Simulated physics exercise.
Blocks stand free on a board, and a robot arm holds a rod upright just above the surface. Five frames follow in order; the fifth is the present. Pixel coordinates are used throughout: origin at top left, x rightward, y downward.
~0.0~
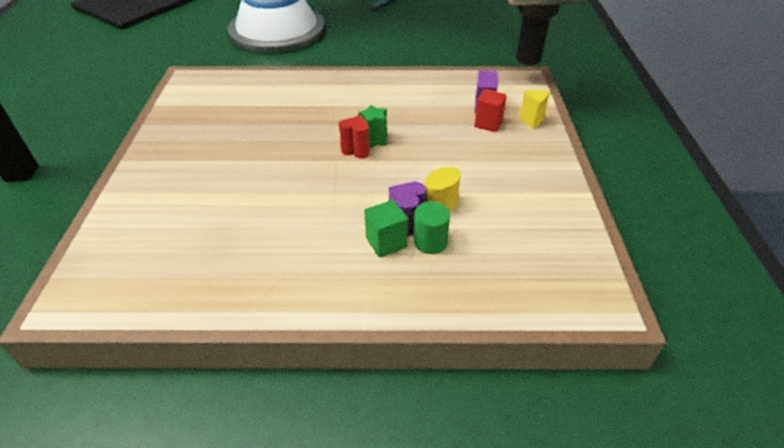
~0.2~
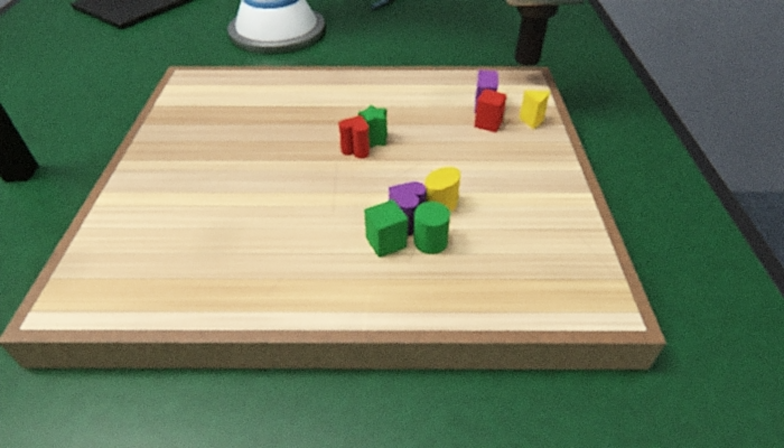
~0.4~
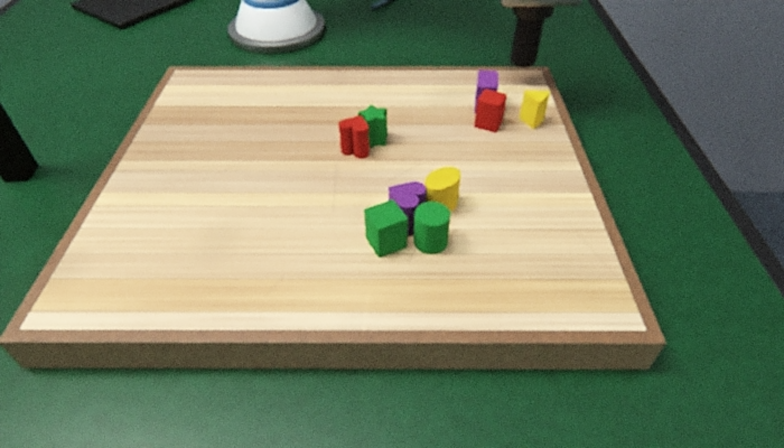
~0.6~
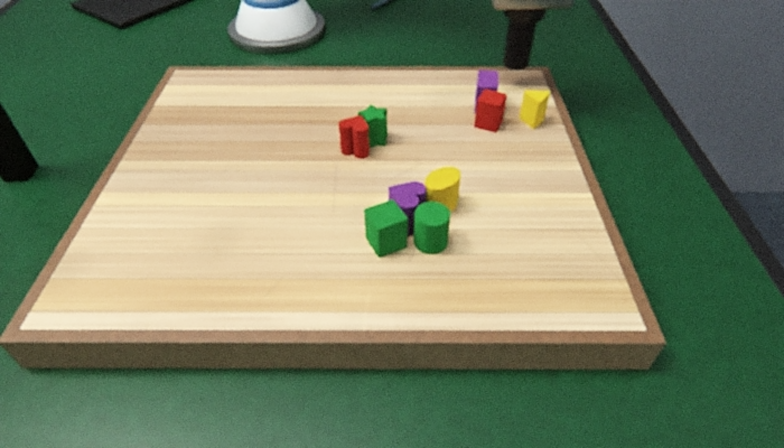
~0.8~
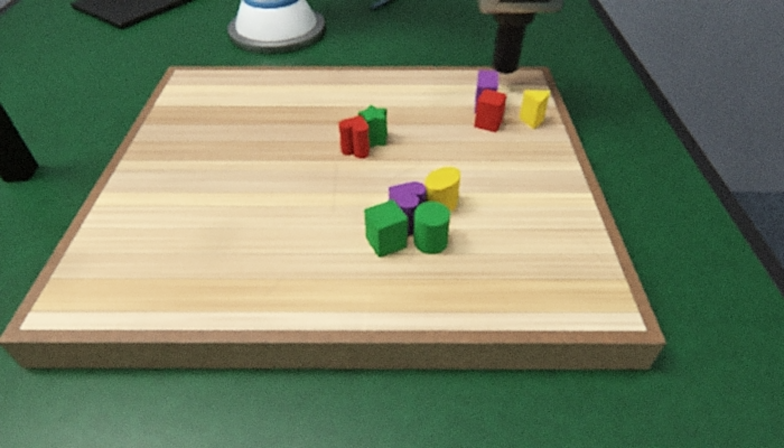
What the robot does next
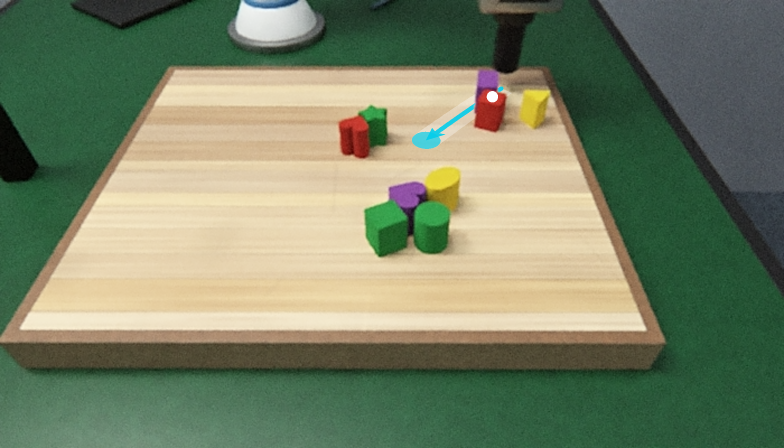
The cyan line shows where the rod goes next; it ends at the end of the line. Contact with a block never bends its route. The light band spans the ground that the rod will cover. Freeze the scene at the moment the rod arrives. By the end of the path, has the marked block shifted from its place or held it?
The marked block moves.
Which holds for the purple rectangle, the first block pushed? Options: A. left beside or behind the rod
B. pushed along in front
Choice B: Pushed along in front.
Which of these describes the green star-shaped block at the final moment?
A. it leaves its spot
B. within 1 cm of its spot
I'll go with B - within 1 cm of its spot.
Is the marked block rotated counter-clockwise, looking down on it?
Final answer: Yes.
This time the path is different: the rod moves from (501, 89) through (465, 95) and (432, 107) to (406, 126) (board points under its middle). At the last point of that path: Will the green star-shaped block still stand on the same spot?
The answer is yes.
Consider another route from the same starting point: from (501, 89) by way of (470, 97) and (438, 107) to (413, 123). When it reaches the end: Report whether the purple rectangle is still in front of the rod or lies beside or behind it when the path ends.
I believe the purple rectangle loses its place ahead of the rod and slips off.
Path on the board, in a line from (501, 89) to (426, 140); the dot is on the red square block.
What follows on the original path. One third of the way, rod at (480, 84); purple rectangle at (468, 91); red square block at (488, 105), turned 60° anticlockwise.
Two thirds of the way, rod at (454, 101); purple rectangle at (444, 110); red square block at (488, 105), turned 60° anticlockwise.
At the end, rod at (427, 120); green star-shaped block in place; purple rectangle at (423, 132); red square block at (488, 105), turned 60° anticlockwise.
